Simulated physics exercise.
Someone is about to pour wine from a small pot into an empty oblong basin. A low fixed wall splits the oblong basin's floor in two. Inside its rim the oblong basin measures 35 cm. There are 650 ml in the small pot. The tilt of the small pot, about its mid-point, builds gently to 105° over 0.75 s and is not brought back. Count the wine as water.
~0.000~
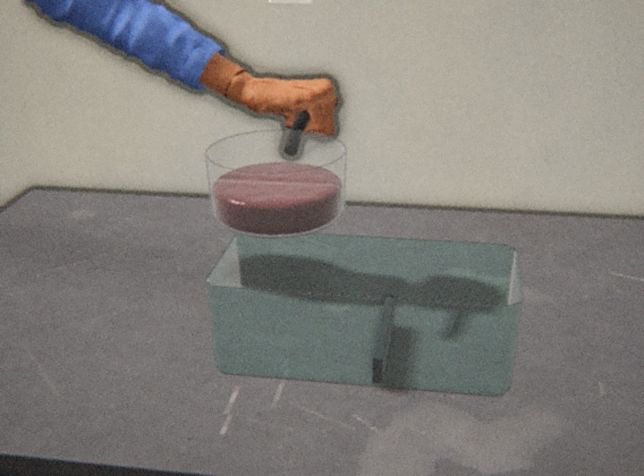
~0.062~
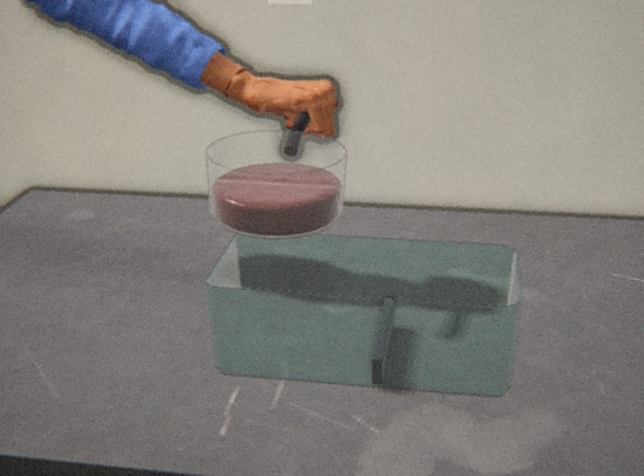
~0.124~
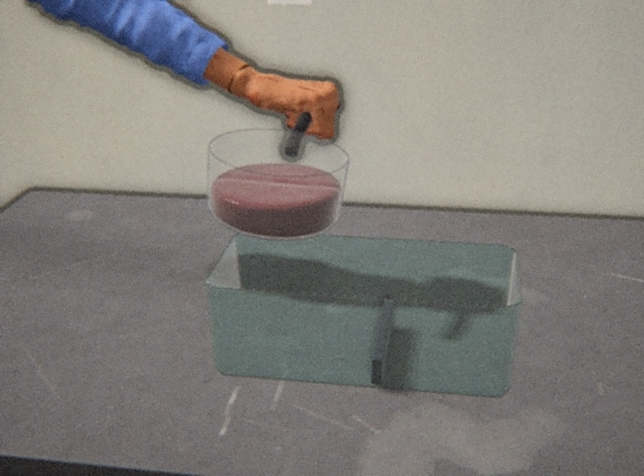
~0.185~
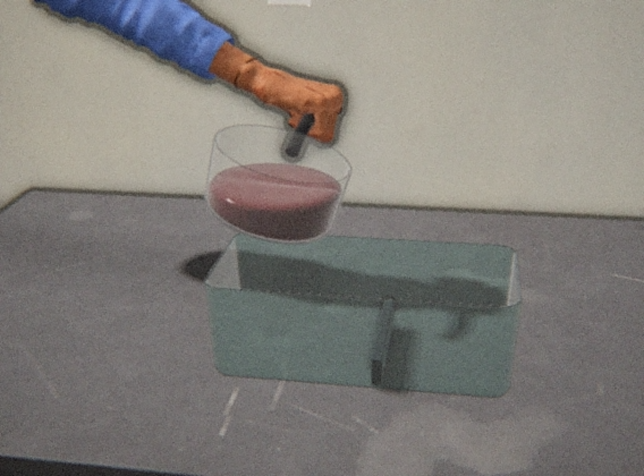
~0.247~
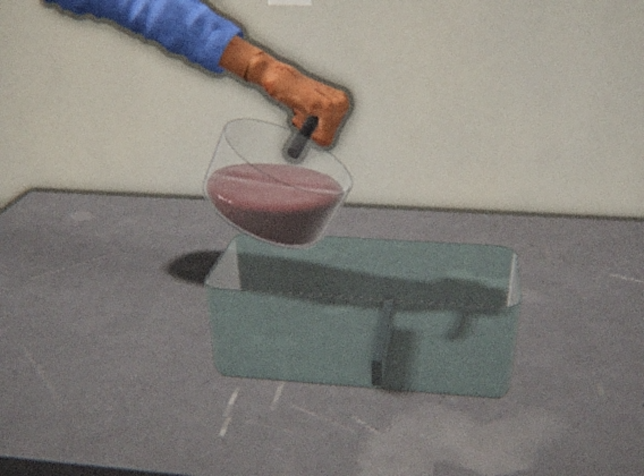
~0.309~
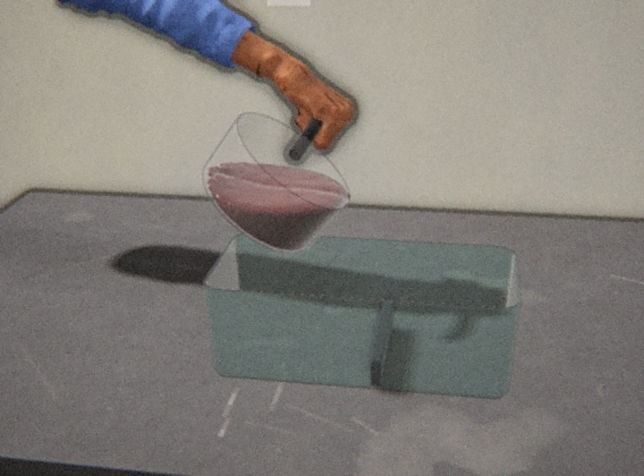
A gloved hand in a blue sleeve gradually tilting a clear pot of dark red wine rightward above an empty green oblong basin.
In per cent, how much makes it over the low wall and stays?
About 27 per cent.
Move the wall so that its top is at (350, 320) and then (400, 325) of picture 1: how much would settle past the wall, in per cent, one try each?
In turn about 70 and 10 per cent.
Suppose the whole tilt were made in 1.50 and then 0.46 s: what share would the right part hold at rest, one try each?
In turn about 40 and 20 per cent.
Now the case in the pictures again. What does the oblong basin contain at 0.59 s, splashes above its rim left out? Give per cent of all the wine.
About 50 per cent.
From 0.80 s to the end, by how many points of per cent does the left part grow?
Some 8 per cent.
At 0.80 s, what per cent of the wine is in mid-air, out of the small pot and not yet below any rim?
Near 4 in a hundred.
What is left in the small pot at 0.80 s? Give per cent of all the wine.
Some 8 per cent.
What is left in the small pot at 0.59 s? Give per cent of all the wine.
Some 30 per cent.
By 0.59 s the tilt is 94° and 31 per cent is still to pour, 32 is left of the wall and 18 right of it.
By 0.80 s the tilt is 105° and 8 per cent is still to pour, 63 is left of the wall and 25 right of it.
By 1.01 s the tilt is 105° and 1 per cent is still to pour, 70 is left of the wall and 27 right of it.
By 1.25 s the tilt is 105° and 0 per cent is still to pour, 71 is left of the wall and 27 right of it.
At rest 71 per cent lies left of the wall, 27 right of it and 2 outside.
